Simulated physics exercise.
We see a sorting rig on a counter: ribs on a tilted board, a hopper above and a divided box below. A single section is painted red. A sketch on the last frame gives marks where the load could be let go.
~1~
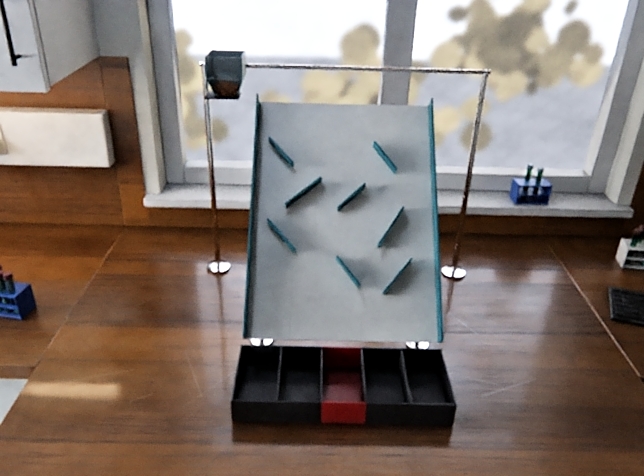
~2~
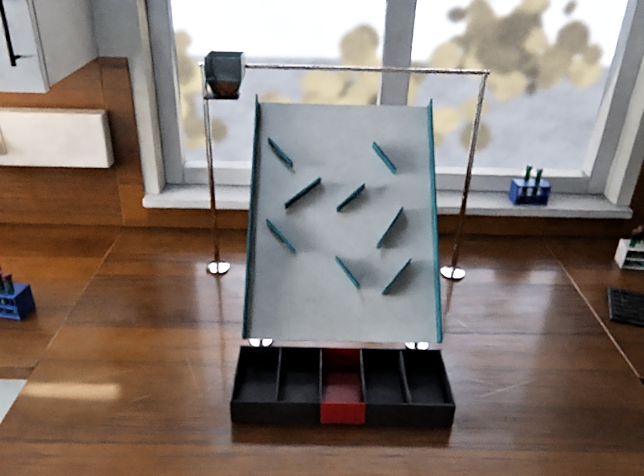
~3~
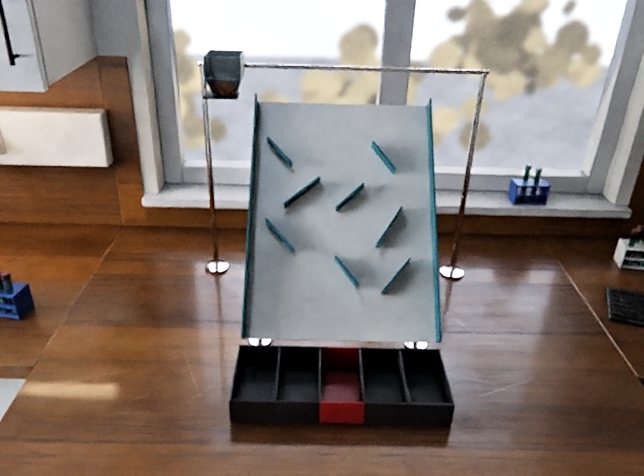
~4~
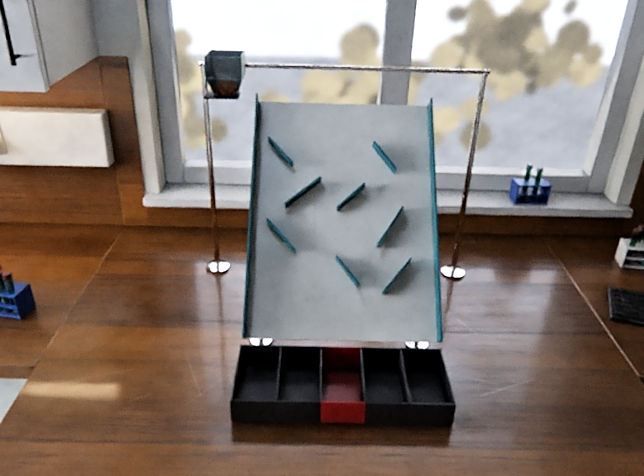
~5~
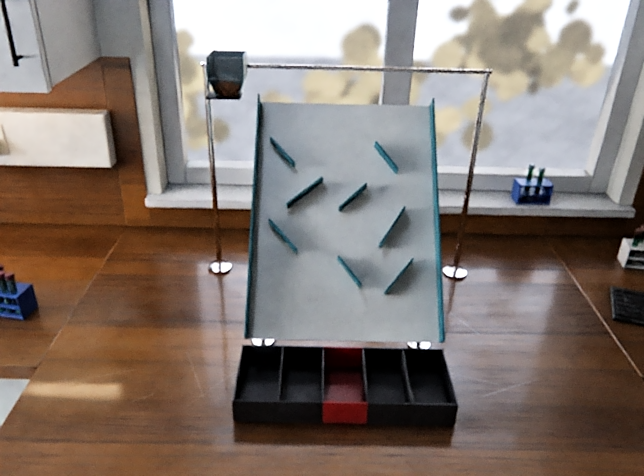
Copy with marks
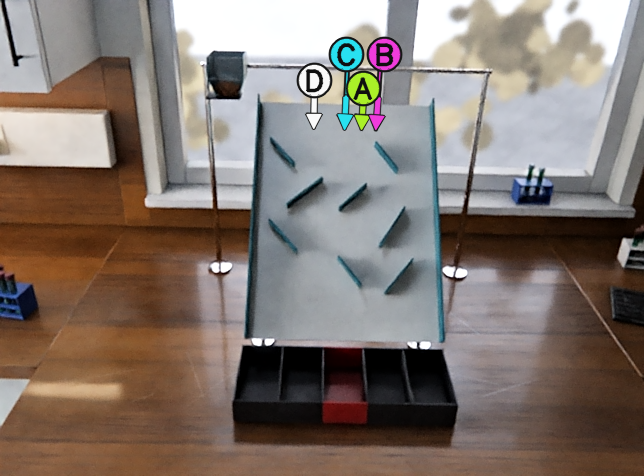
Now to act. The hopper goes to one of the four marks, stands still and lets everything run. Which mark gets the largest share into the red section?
Best: D.
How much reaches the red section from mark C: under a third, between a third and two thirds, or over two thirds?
It is under a third.
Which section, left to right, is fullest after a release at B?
It is the fifth one.
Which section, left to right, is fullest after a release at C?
The second.
On the marked copy, mark A meets the board at (361, 124); mark B meets the board at (376, 124); mark C meets the board at (344, 124); mark D meets the board at (313, 123).
If A is chosen, a small part in the red section, most in other sections, a small part outside the box.
If B is chosen, a small part in the red section, most in other sections, a small part outside the box.
If C is chosen, a small part in the red section, most in other sections, a small part outside the box.
If D is chosen, about half in the red section, about half in other sections.
